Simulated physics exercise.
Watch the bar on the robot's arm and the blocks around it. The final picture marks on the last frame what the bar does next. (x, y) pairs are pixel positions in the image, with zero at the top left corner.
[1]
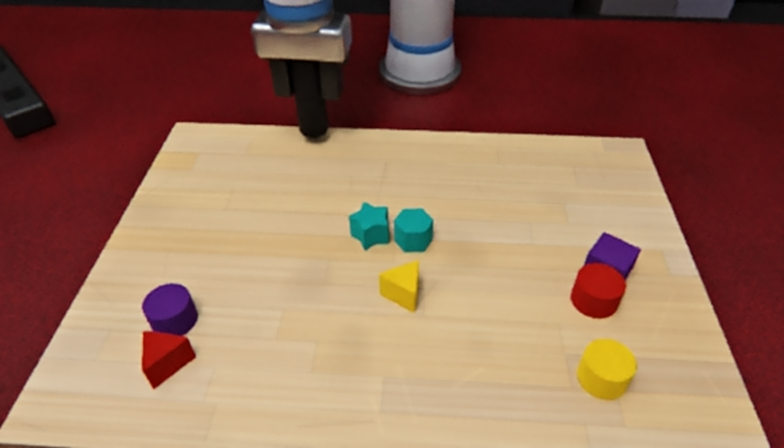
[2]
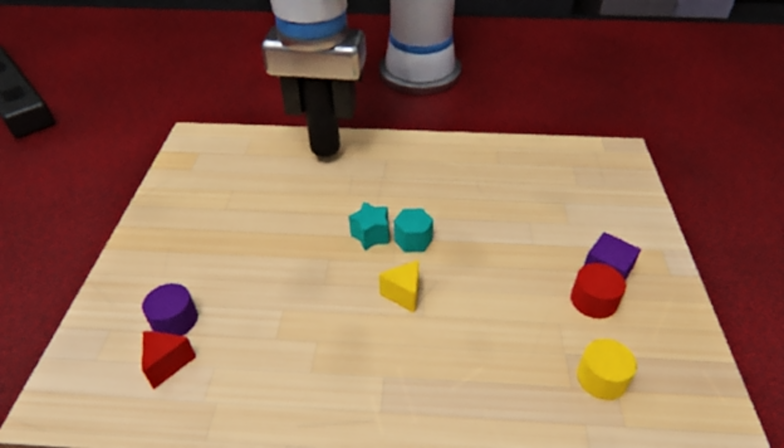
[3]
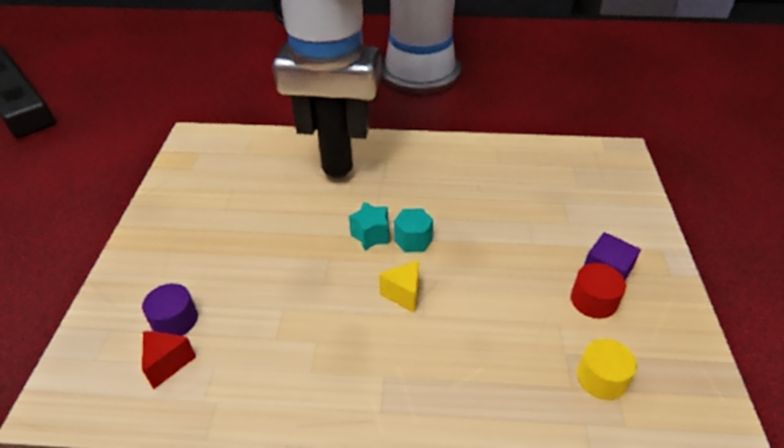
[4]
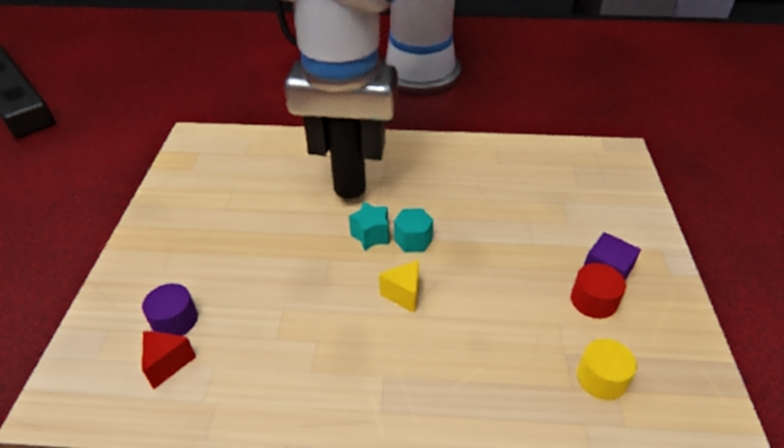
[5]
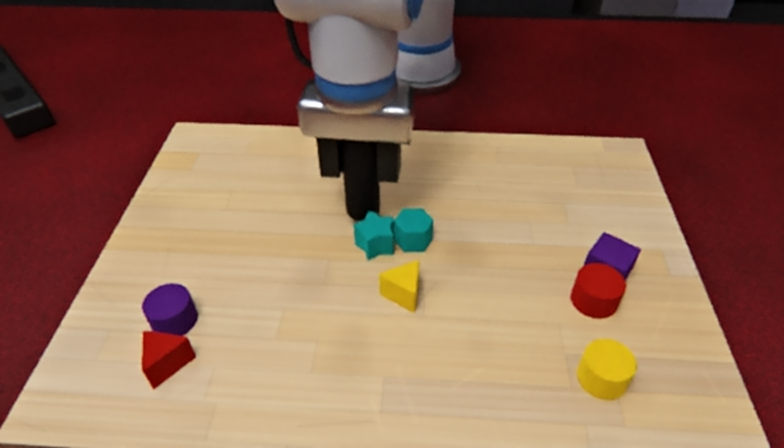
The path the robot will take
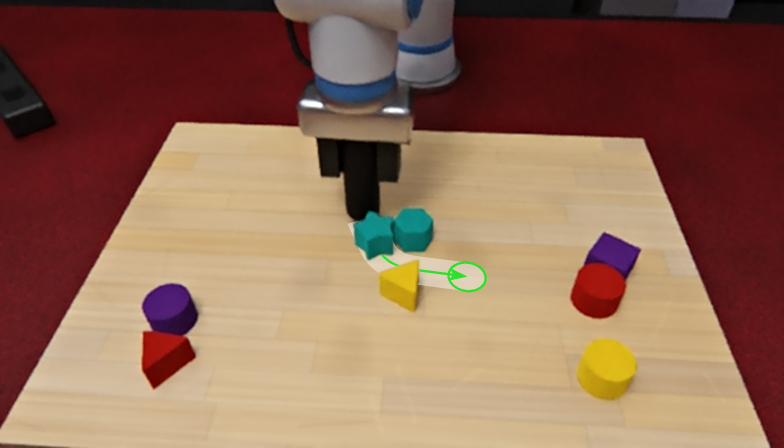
On a wooden board, a robot arm lowers its black bar toward the viewer and nudges a turquoise star block slightly.
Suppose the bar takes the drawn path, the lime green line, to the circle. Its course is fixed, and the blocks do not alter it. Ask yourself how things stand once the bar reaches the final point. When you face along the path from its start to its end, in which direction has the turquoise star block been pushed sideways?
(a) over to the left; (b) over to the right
Option b.
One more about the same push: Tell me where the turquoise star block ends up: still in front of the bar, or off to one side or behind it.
The bar has moved past the turquoise star block by the time the path ends.
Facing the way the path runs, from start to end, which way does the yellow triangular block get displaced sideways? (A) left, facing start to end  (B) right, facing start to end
That would be B.
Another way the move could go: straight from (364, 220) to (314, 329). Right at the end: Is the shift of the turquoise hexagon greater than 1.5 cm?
I expect not.
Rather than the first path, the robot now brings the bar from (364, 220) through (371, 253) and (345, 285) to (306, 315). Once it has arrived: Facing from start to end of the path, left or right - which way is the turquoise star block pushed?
It is pushed towards the left-hand side.
Drawn move, from (364, 220) via (379, 251) and (418, 270), ending at (467, 277).
What follows on the original path. One third of the way, bar (379, 243); turquoise star block (393, 260); yellow triangular block (408, 283); turquoise hexagon (419, 223), turned 25° anticlockwise.
Two thirds of the way, bar (419, 262); turquoise star block (420, 281), turned 40° clockwise; yellow triangular block (416, 310), turned 35° clockwise; turquoise hexagon (421, 223), turned 35° anticlockwise.
At the end, bar (468, 268); turquoise star block (427, 281), turned 65° clockwise; yellow triangular block (416, 310), turned 35° clockwise; turquoise hexagon (421, 223), turned 40° anticlockwise.
